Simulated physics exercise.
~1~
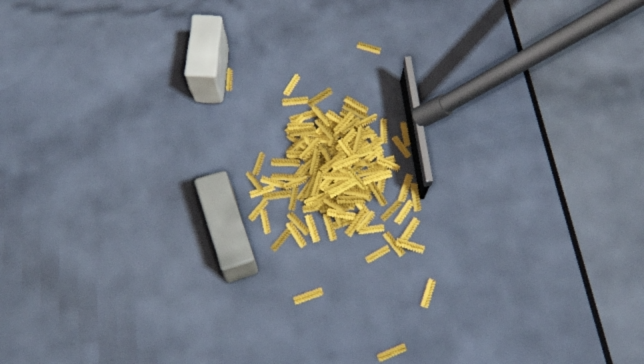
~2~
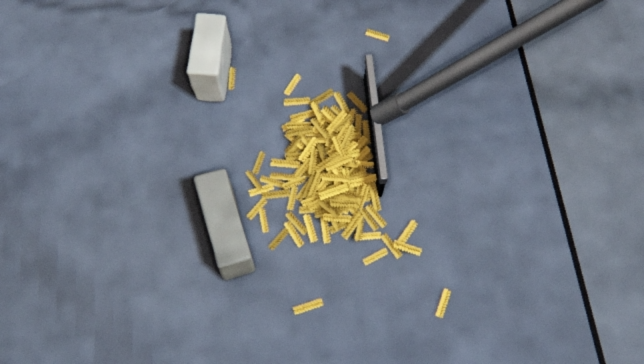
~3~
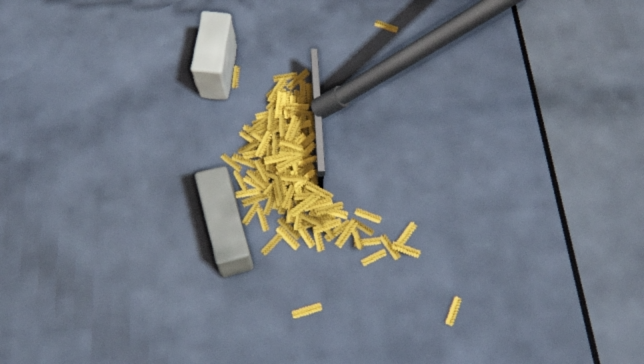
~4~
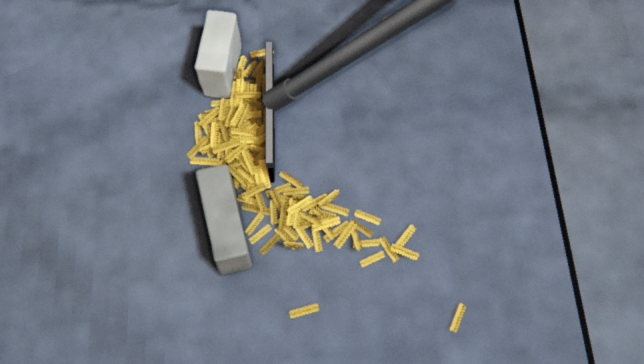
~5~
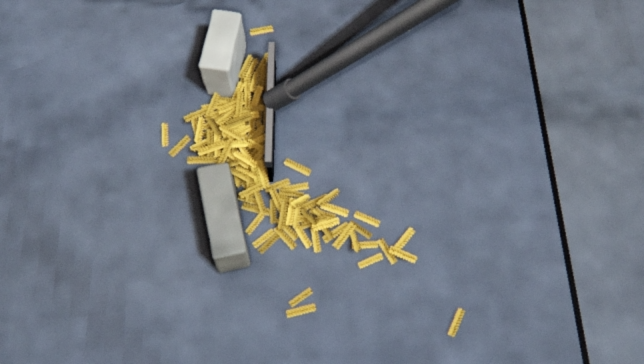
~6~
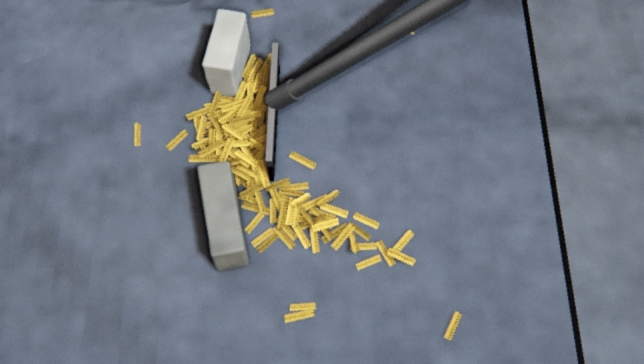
A dark flat-bladed squeegee on a long grey handle stands right of a heap of yellow pasta pieces on a mottled blue-grey floor, seen from above, with a black line crossing at right. Two pale grey blocks stand at left with a gap between them. The blade slides left and shoves the heap toward the blocks, while some pieces trail off below it. It stops just short of the gap, the pasta packed against the blocks. A few pieces scatter out beyond the gap, but most remain held up before the blocks.
